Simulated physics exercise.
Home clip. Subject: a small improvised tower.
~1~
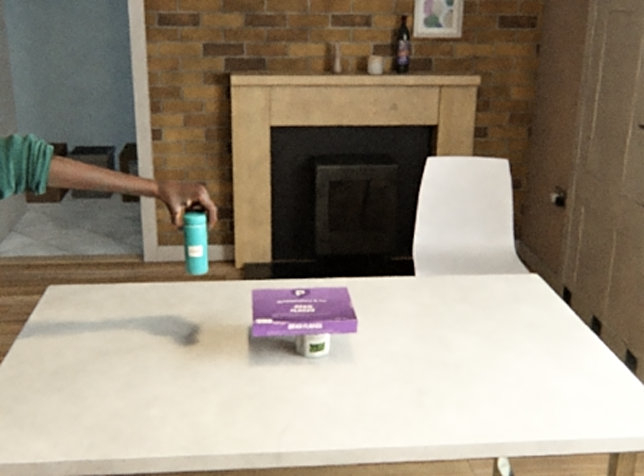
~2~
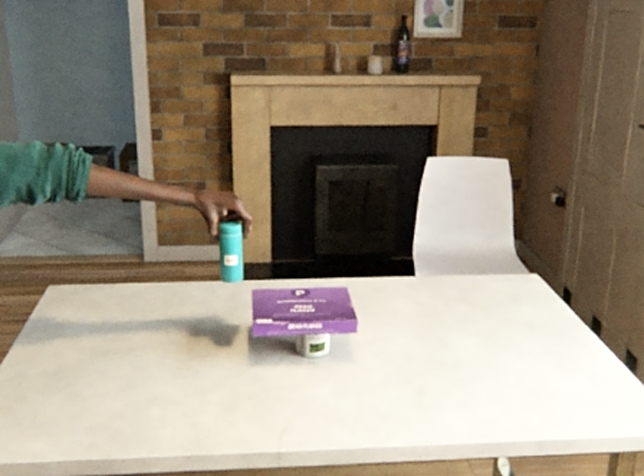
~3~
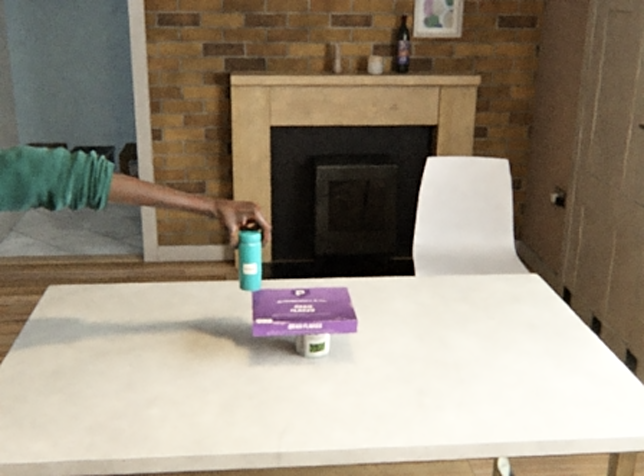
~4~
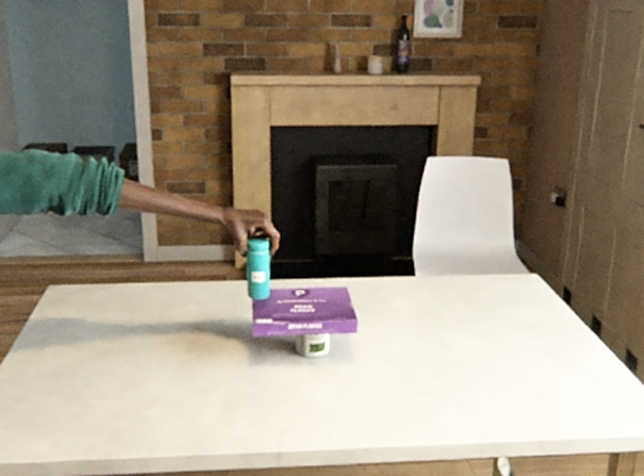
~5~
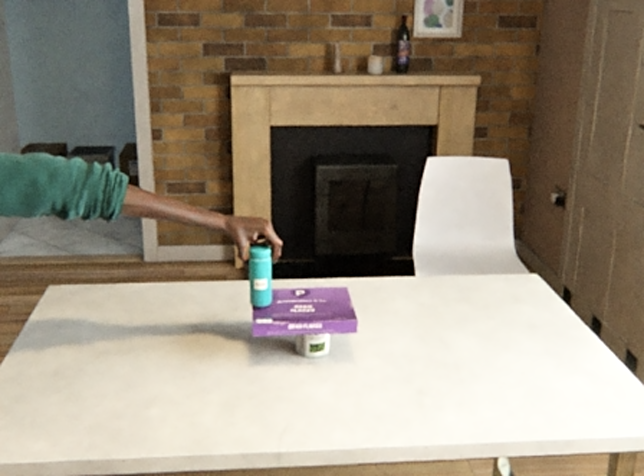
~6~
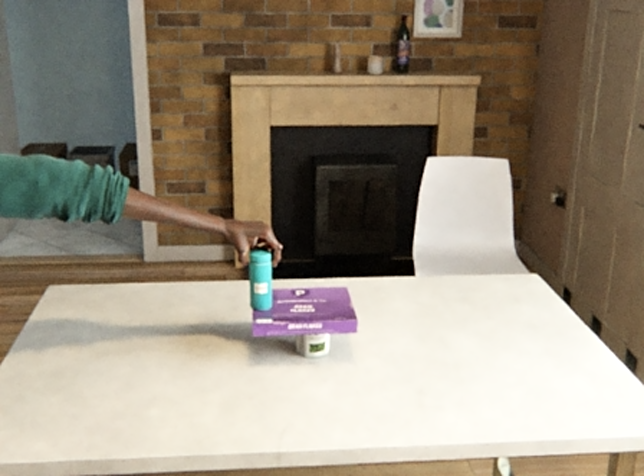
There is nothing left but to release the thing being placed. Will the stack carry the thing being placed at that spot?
In the end it goes wrong, really.
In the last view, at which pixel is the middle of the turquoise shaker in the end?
About (221, 341).
Then, 0.30 s on from there, turquoise shaker now fallen; purple packet turned 23° from how it was put.
Then, 0.40 s on from there, purple packet turned 54° from how it was put.
Then, 0.70 s on from there, purple packet turned 44° from how it was put.
In the end, fallen, turquoise shaker; toppled in the stack, purple packet; white tin unmoved. At the end, from the last picture's camera, turquoise shaker near (221, 340). The stack gives way.
